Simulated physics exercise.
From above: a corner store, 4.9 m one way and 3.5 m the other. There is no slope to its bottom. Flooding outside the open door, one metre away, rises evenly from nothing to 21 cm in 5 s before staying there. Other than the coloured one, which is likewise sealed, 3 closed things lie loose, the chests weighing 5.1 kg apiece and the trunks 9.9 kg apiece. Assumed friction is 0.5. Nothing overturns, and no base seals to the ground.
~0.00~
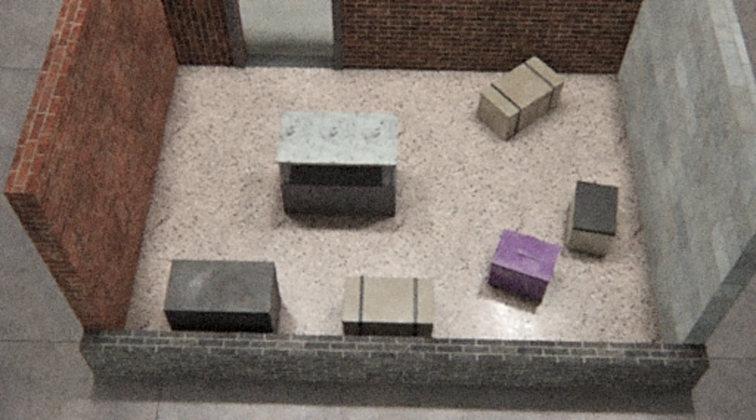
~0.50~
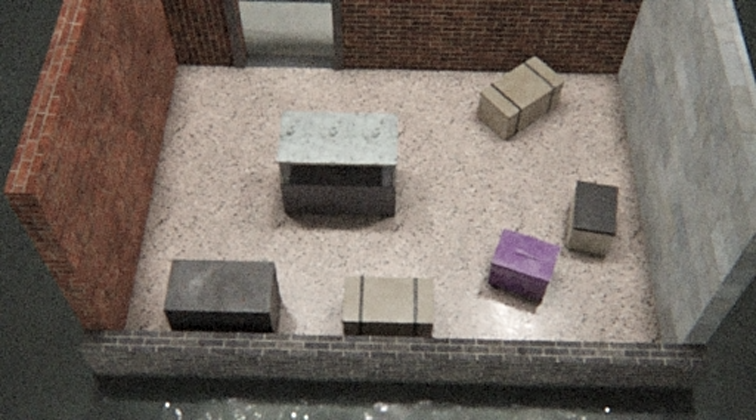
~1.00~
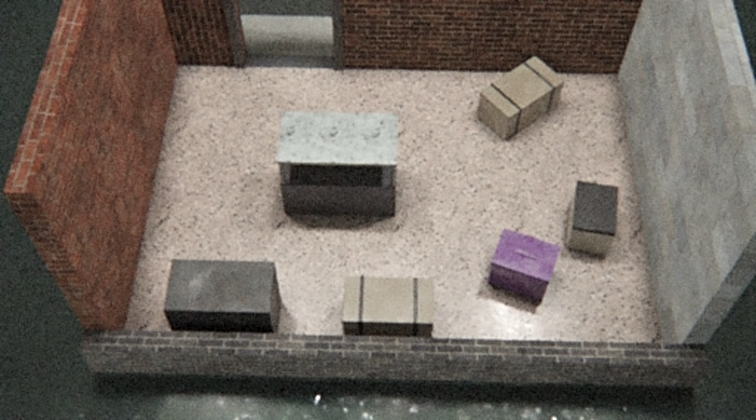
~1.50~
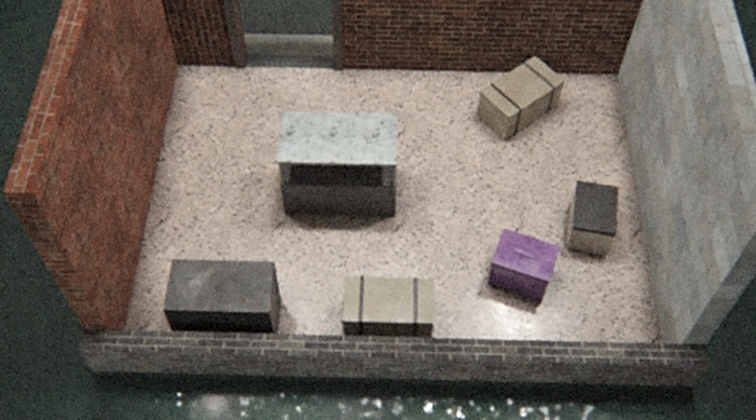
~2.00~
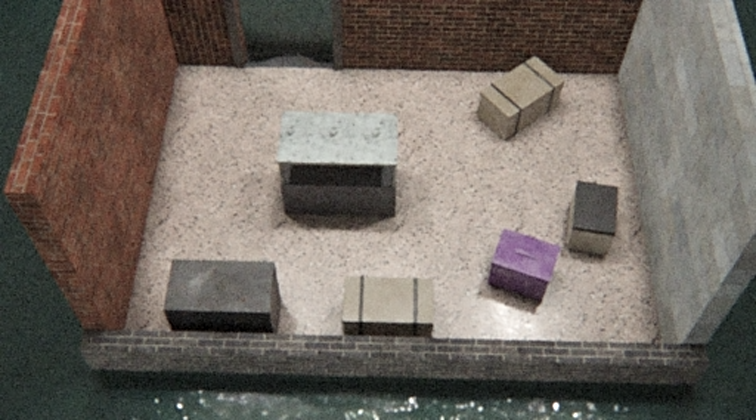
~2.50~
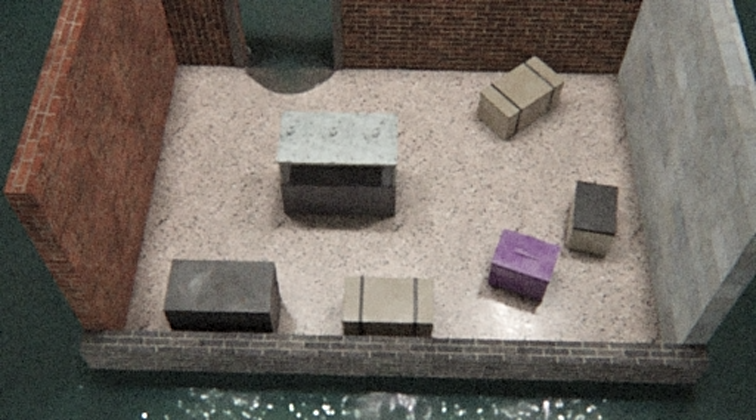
A small store with brick walls on two sides and a pale wall at right is seen from above. On its speckled floor stand a purple chest at lower right, a dark-topped box beside it, tan crates at upper right and bottom centre, a dark grey block and a pale-topped counter. Dark water spreads outside, then slips through the back doorway, while the objects and camera stay still.
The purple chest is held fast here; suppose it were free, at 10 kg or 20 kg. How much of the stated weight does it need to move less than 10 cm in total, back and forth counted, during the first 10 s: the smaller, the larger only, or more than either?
I foresee success with the lighter mass.
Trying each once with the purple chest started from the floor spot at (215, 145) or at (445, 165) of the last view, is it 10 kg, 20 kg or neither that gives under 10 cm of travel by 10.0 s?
One by one: Neither mass suffices; only the big mass suffices.
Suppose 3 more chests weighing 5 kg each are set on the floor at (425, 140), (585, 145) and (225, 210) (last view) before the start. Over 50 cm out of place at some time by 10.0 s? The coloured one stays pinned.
In turn: Over, under, past it.
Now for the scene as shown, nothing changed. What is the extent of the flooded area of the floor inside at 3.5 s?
Around 2.0 m2 of it.
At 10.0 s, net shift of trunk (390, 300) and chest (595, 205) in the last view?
50 cm and 60 cm respectively.
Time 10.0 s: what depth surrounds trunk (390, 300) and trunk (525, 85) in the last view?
I'd estimate 5 cm for the first and 5 cm for the second.
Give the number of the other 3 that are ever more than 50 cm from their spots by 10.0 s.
I count 1 of them.
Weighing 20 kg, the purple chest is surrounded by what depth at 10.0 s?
Something like 4 centimetres.
After 3.5 s the purple chest would be 0 cm from its start with 10 kg and 0 cm from its start with 20 kg; 0 cm of water round it then.
After 4.5 s the purple chest would be 0 cm from its start with 10 kg and 0 cm from its start with 20 kg; 0 cm of water round it then.
After 7.0 s the purple chest would be 0 cm from its start with 10 kg and 0 cm from its start with 20 kg; 0 cm of water round it then.
After 10.0 s the purple chest would be 1 cm from its start with 10 kg and 0 cm from its start with 20 kg; 4 cm of water round it then.
